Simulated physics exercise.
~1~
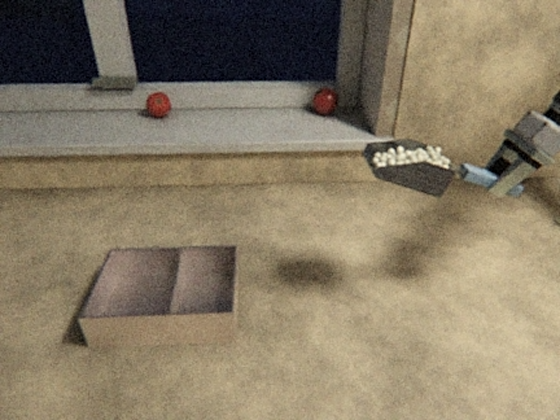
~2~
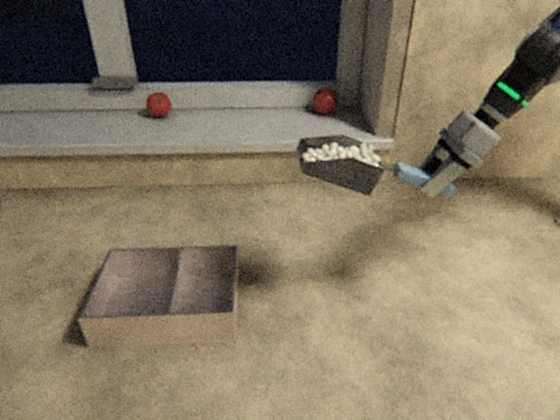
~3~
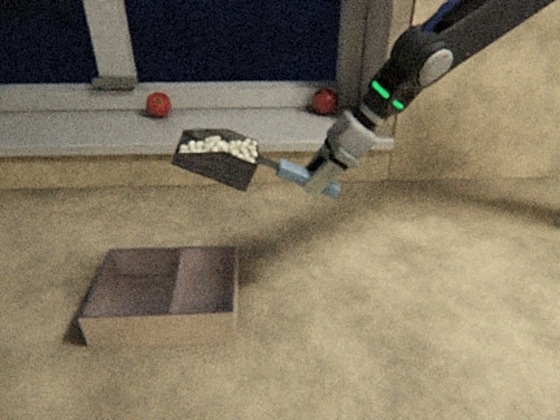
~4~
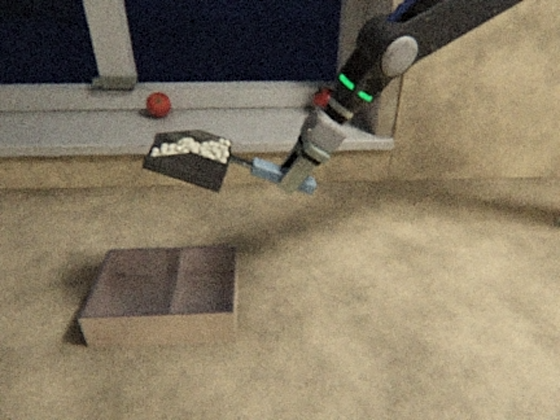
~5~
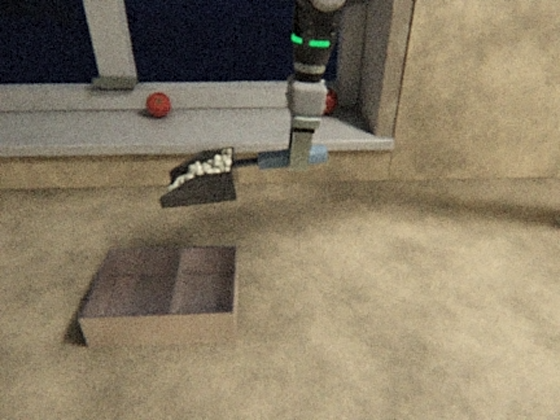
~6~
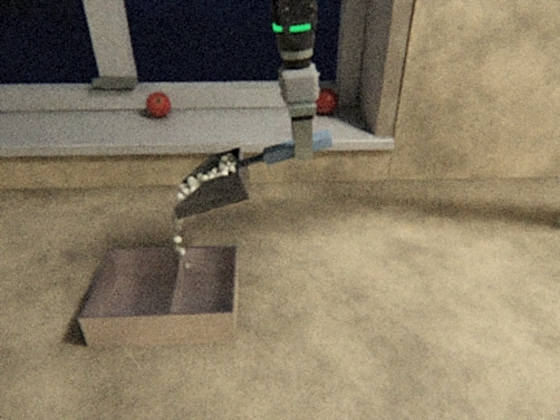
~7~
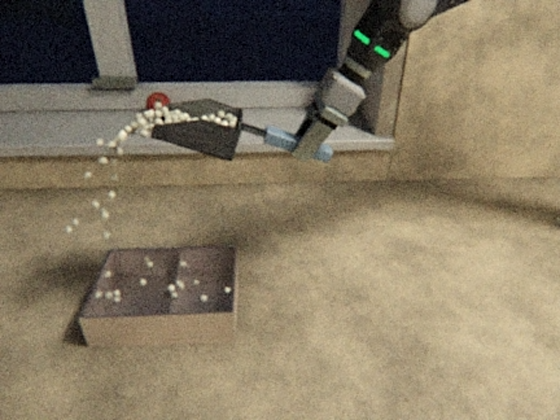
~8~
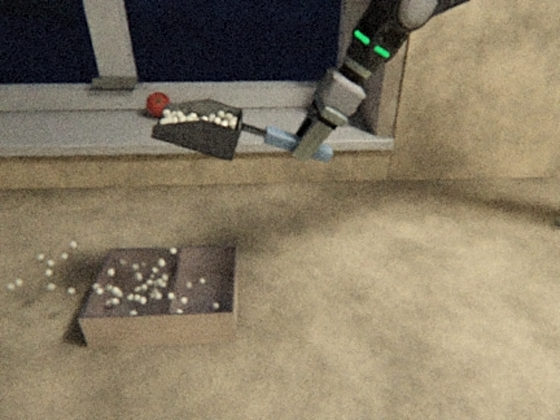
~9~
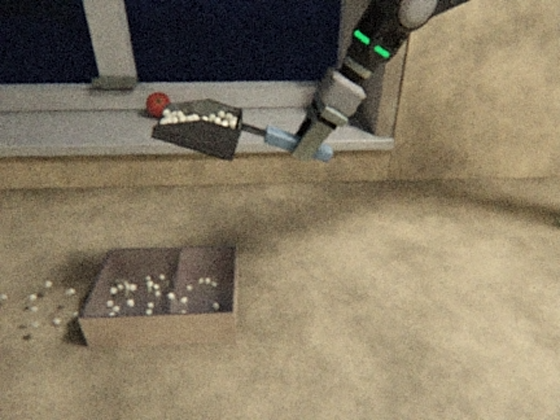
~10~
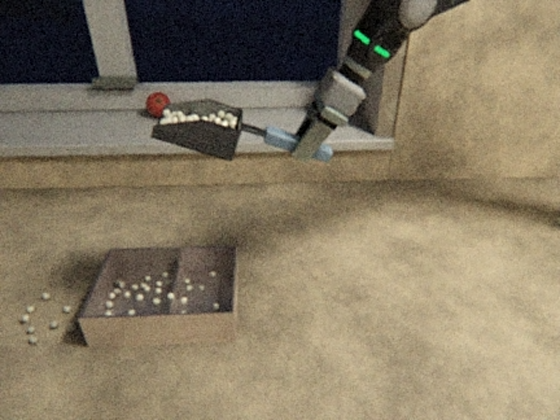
To begin with, a robot arm holds a dark scoop heaped with small white beads to the right of an open, divided box, with two red balls on the windowsill behind. The arm carries the scoop left until it hangs above the box. It then tips the scoop forward, and a few beads trickle down toward the box. Next the scoop swings up and tilts back, flinging a stream of beads off its front to the left. Many land in the box while others drop beside it. Finally the arm holds still, the scoop still well filled, with beads scattered in the box and on the surface to its left.
